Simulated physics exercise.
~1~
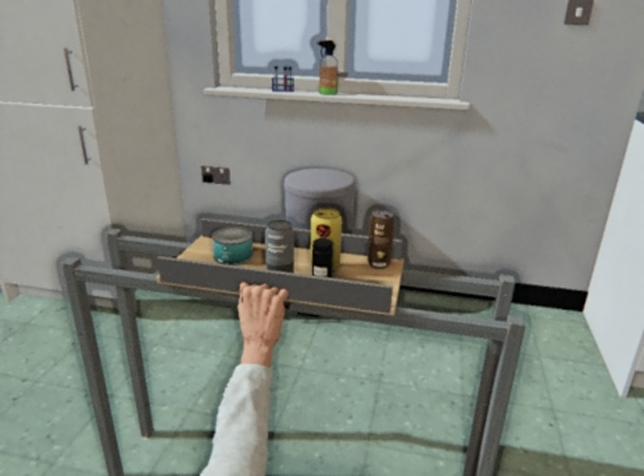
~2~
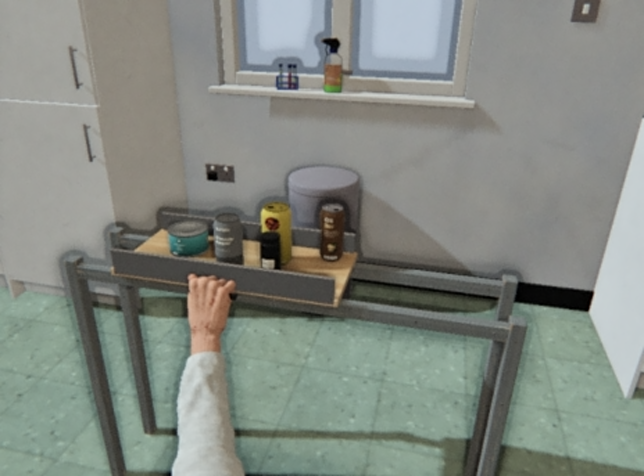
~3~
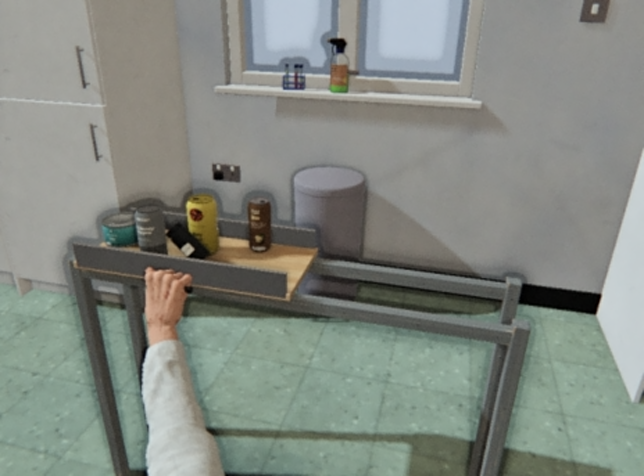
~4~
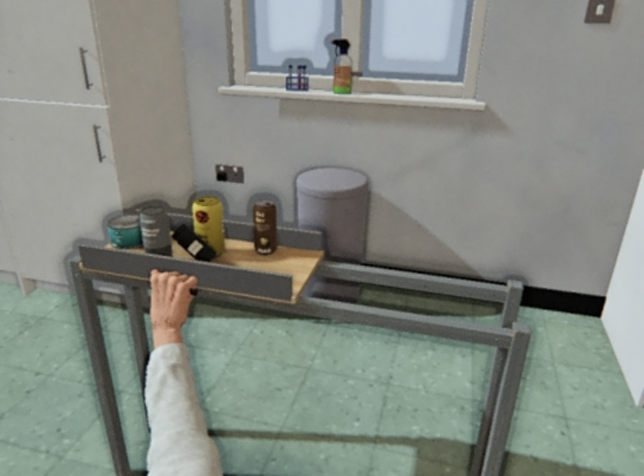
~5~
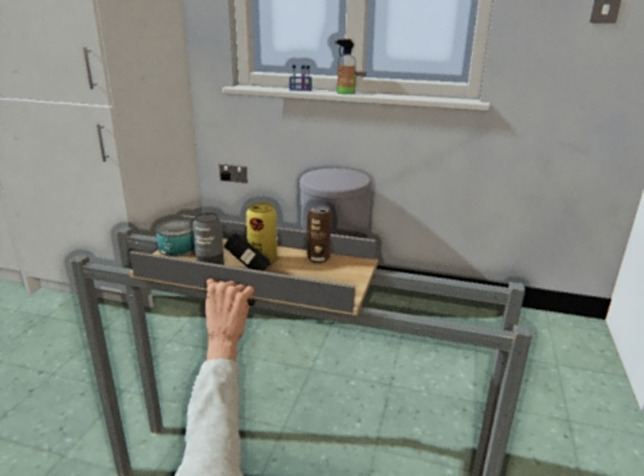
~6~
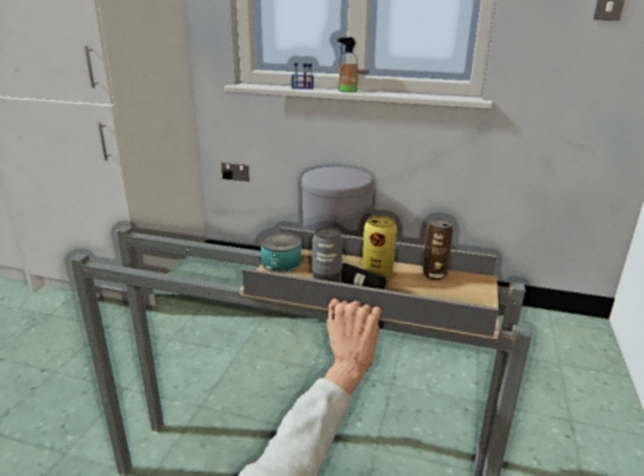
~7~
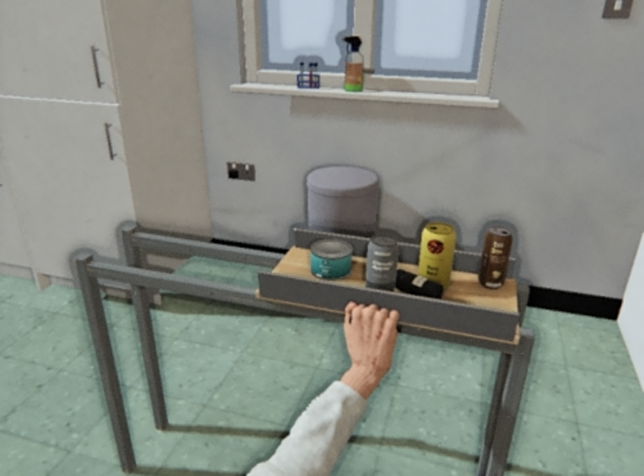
The clip shows a hand sliding a wooden tray holding a turquoise tub and grey, yellow and brown cans left along a grey frame, where a small black shaker tips over, then right to the other end, finishing with the shaker on its side and the cans upright.
